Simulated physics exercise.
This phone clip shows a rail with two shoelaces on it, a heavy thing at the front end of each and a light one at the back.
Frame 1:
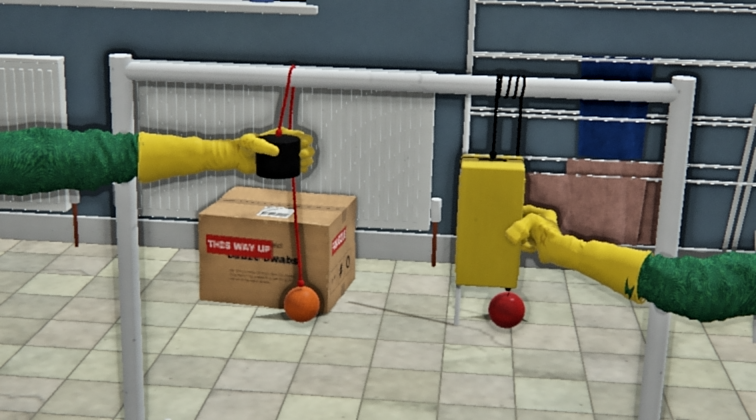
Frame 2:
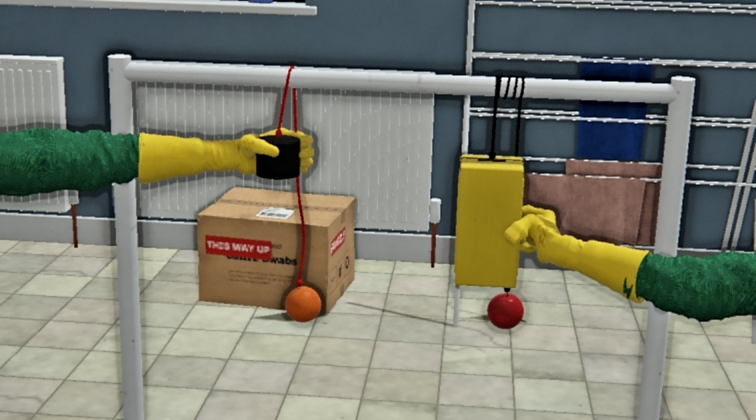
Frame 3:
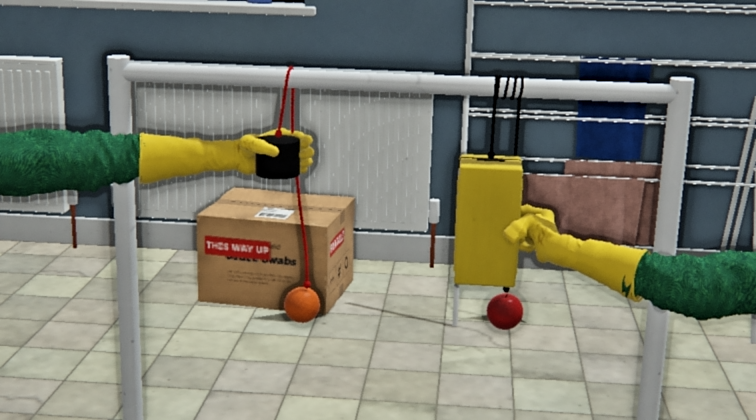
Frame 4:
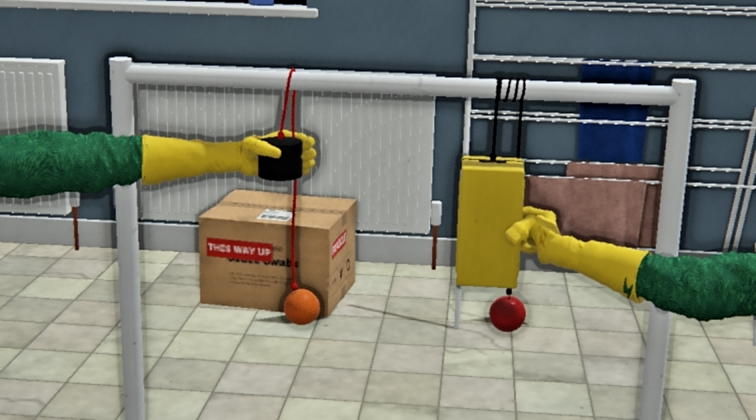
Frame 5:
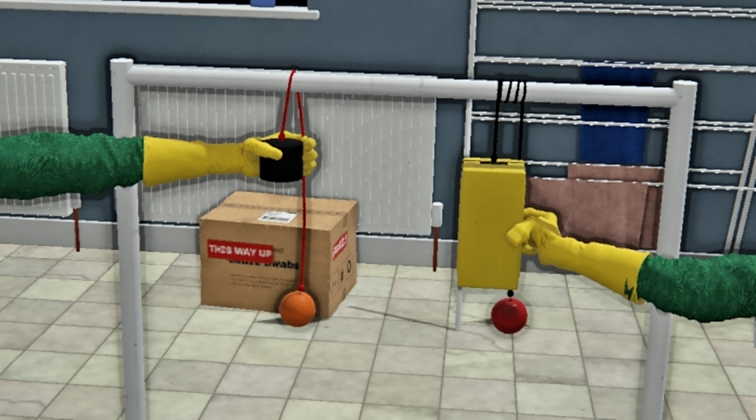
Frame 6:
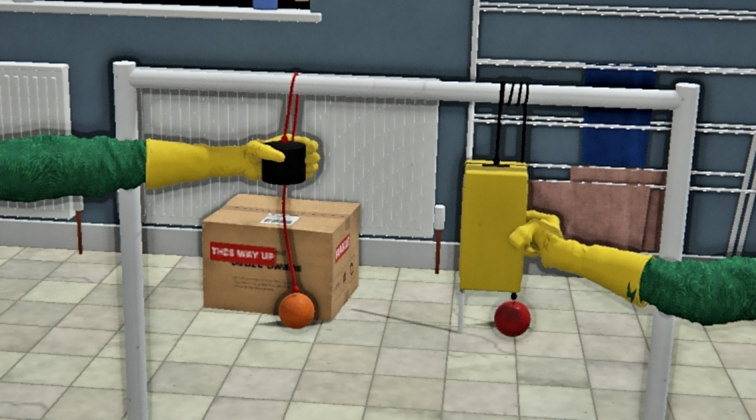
At a white rail, gloved hands hold a black object and touch a yellow case, barely moving.
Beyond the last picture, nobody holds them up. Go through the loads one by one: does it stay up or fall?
The weight moves down. The yellow case remains hanging.
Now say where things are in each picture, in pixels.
Weight (278, 156); yellow case (489, 221); left orange (301, 305); right apple (507, 310), in the first picture.
Weight (278, 157); yellow case (488, 221), in the second picture.
Weight (278, 157); yellow case (488, 221), in the third picture.
Weight (280, 158); yellow case (490, 222), in the fourth picture.
Weight (281, 160); yellow case (490, 223), in the fifth picture.
Weight (284, 162); yellow case (493, 226); left shoelace only laid over the rail; right shoelace wound several times round the rail, in the sixth picture.
Then, 0.50 s on from there, weight on the floor near (288, 409); yellow case off the floor near (496, 197).
Then, 0.90 s on from there, weight on the floor; yellow case off the floor near (492, 214).
In the end, weight on the floor; yellow case off the floor near (496, 220). The weight pulls its rope through and the yellow case stays hanging.
